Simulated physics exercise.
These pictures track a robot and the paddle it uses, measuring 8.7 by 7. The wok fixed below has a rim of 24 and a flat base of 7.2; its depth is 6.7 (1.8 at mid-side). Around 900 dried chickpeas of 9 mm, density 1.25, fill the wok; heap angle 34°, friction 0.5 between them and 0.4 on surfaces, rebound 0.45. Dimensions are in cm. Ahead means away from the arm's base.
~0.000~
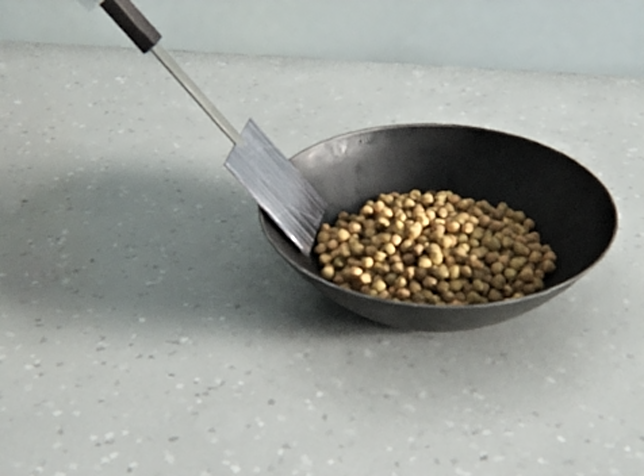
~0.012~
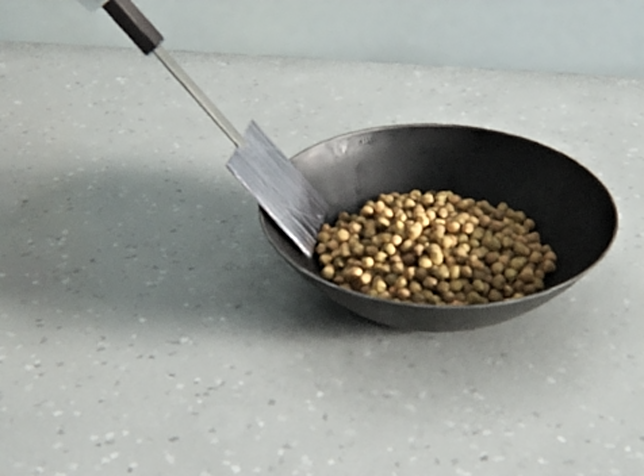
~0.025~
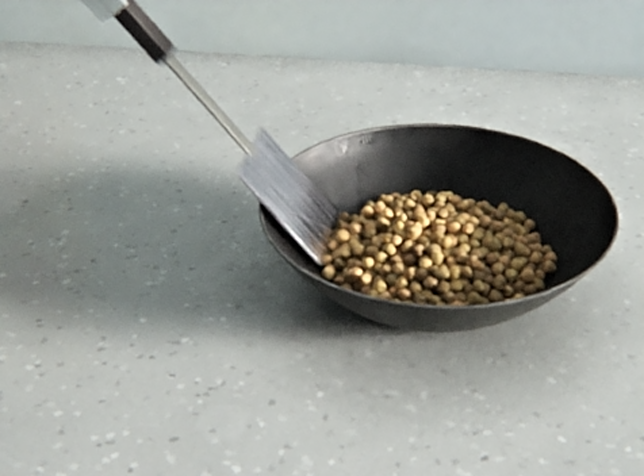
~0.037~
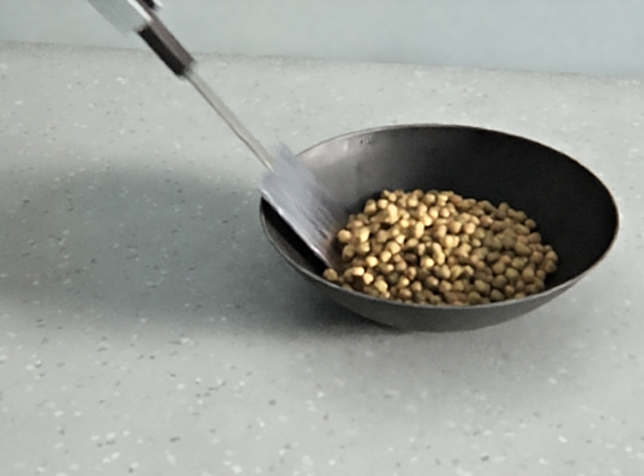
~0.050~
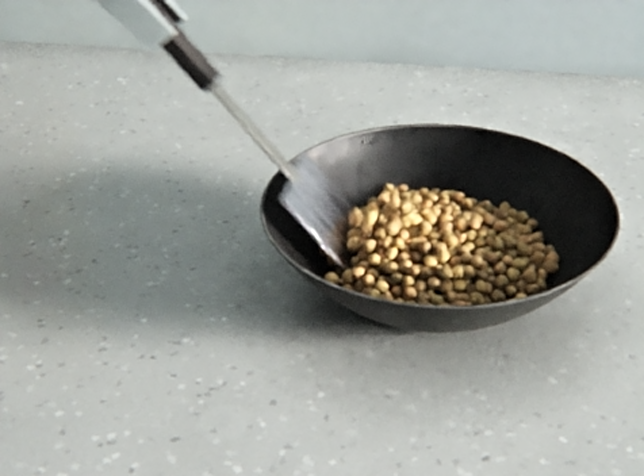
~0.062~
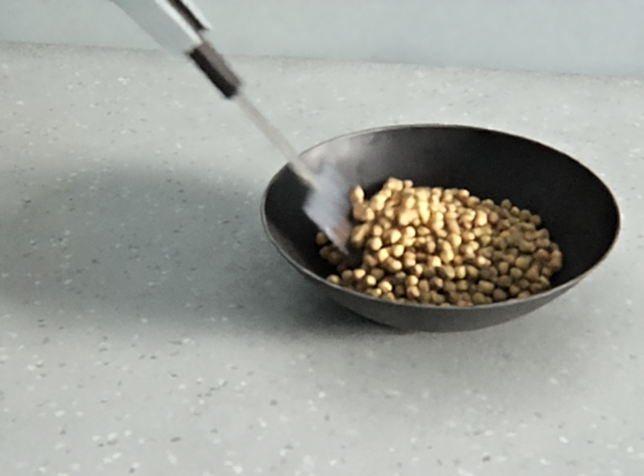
We see a robot-held paddle resting against the left side of a dark wok of dried chickpeas on a speckled surface, then sliding down and rightward into the wok, pushing the nearest chickpeas into a slightly higher heap.
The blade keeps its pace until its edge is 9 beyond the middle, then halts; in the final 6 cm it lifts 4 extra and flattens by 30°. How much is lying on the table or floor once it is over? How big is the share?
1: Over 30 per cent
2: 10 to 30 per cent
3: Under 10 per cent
Over 30 per cent (1).
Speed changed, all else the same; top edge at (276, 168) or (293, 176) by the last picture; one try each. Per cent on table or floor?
Roughly 30 per cent, then roughly 40 per cent.
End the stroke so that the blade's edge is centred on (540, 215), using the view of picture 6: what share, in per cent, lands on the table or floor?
I'd put it near 35 per cent.
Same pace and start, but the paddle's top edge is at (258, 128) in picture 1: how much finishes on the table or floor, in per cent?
45 percent or thereabouts.
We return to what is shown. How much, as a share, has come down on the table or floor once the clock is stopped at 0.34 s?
Share at that moment: Roughly 10 %.
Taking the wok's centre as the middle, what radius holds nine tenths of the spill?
About 75 cm from the centre.
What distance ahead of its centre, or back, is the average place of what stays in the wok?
The balance point is about 2.0 cm ahead.
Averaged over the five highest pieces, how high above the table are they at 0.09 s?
Somewhere near 11 cm, I'd say.
After 0.09 s, sloping 51°, highest piece 12 above the table; 898 in the wok, 2 on the blade or in flight.
After 0.12 s, sloping 43°, highest piece 15 above the table; 897 in the wok, 3 on the blade or in flight.
After 0.34 s, sloping 21°, highest piece 27 above the table; 493 in the wok, 71 on the table or floor, 336 on the blade or in flight.
After 1.39 s, sloping 21°, highest piece 6 above the table; 493 in the wok, 407 on the table or floor.
In the end, 493 in the wok, 407 on the table or floor. That is 45 % on the table or floor.
